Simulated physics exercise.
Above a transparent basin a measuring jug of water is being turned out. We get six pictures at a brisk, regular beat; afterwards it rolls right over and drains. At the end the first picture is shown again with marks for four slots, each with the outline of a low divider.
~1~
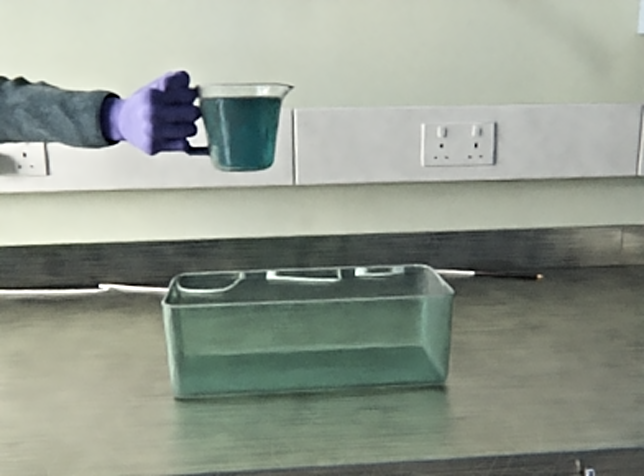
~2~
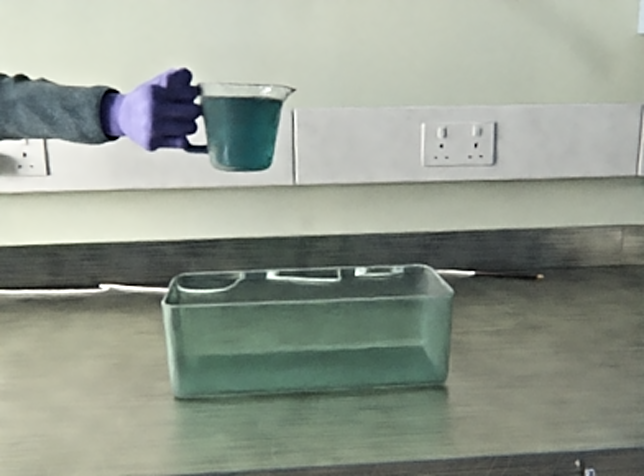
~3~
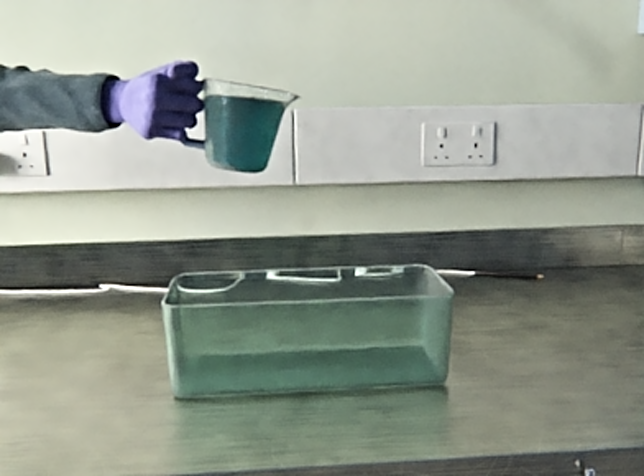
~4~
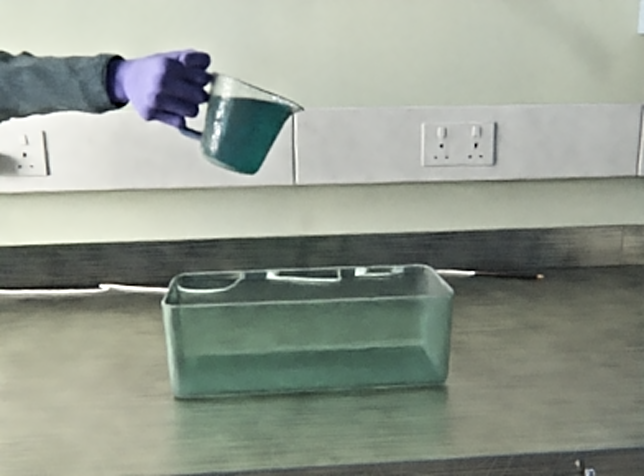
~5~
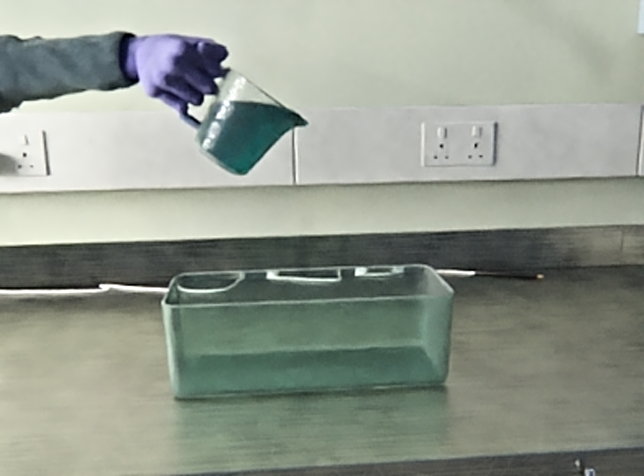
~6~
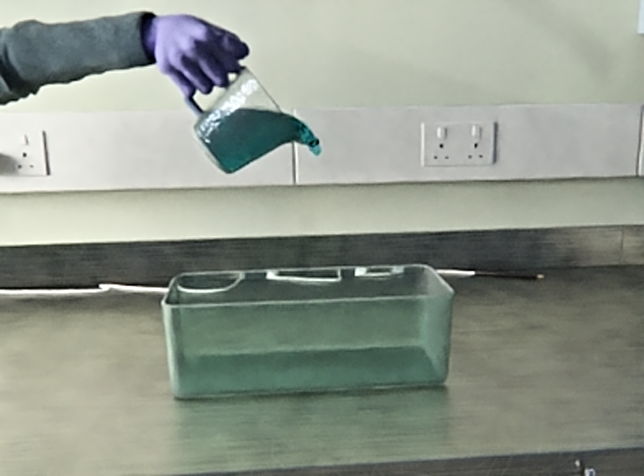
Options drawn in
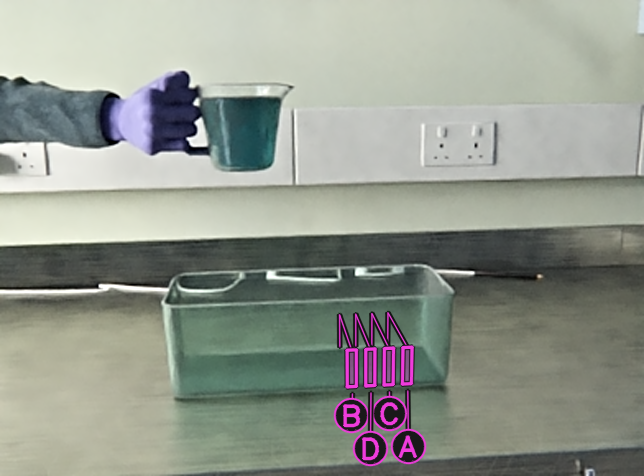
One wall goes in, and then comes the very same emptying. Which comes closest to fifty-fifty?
Best: B.
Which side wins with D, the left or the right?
The left side.
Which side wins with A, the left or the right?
The left one.
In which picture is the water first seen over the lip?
In picture 5.
On the marked copy, A at (407, 390); B at (352, 393); C at (389, 391); D at (370, 392).
With A, about 86 % ends left of the wall and 7 % right of it; 7 % is lost outside.
With B, about 48 % ends left of the wall and 49 % right of it; 3 % is lost outside.
With C, about 88 % ends left of the wall and 4 % right of it; 8 % is lost outside.
With D, about 77 % ends left of the wall and 18 % right of it; 5 % is lost outside.
